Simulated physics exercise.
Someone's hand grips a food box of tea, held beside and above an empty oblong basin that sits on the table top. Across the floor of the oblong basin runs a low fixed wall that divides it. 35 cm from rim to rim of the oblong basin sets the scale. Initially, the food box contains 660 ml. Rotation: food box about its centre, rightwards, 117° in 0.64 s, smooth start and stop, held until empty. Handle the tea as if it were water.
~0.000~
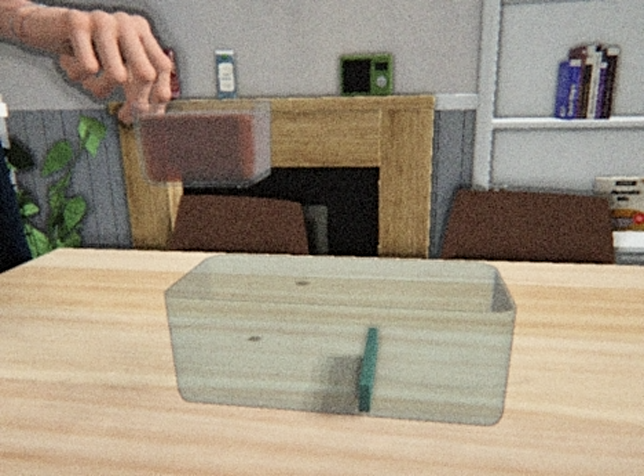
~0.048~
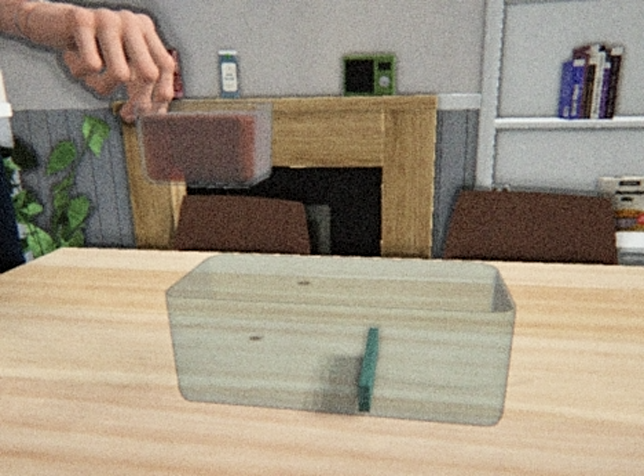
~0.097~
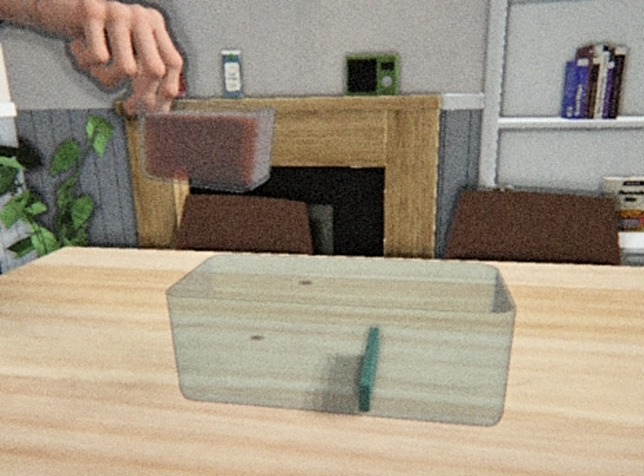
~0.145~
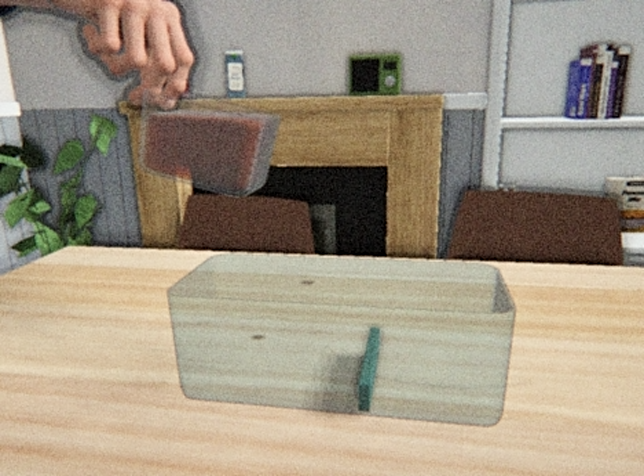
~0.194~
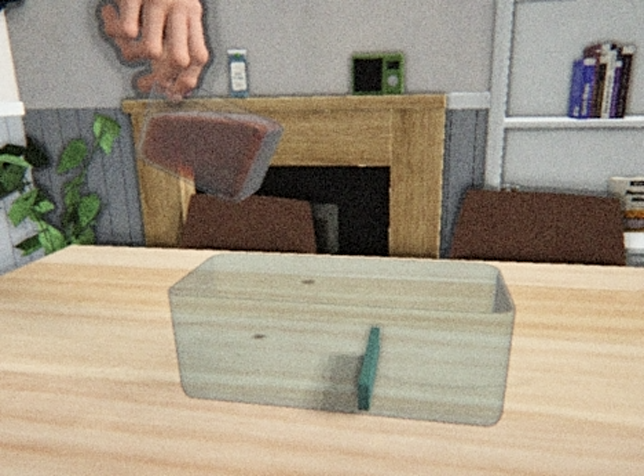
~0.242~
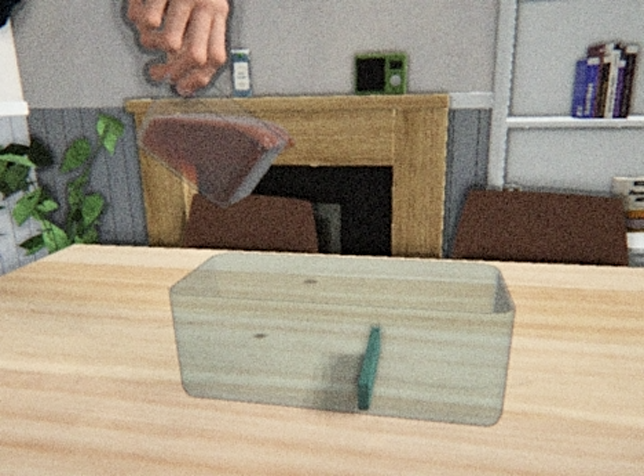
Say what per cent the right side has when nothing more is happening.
It has about 17 per cent.
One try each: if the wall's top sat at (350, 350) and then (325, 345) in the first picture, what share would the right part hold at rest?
Try 1: 30 %; try 2: 55 %.
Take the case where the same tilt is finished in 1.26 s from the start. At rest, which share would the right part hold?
Result under that change: Approx. 20 %.
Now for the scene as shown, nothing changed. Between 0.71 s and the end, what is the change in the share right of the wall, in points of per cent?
A gain, roughly 10.
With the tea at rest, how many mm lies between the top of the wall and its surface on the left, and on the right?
Near 12 mm for the left and near 26 mm for the right.
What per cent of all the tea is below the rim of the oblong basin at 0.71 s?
Near 92 per cent of the total.
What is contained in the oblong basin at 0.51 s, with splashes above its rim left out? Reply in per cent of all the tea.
Near 38 in a hundred.
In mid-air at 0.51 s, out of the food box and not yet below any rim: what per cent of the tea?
Estimate: About 42 % of all of it.
By 0.51 s the tilt is 106° and 20 per cent is still to pour, 38 is left of the wall and 0 right of it.
By 0.71 s the tilt is 117° and 1 per cent is still to pour, 85 is left of the wall and 6 right of it.
By 0.92 s the tilt is 117° and 0 per cent is still to pour, 83 is left of the wall and 15 right of it.
By 1.14 s the tilt is 117° and 0 per cent is still to pour, 82 is left of the wall and 16 right of it.
At rest 82 per cent lies left of the wall, 17 right of it and 2 outside.
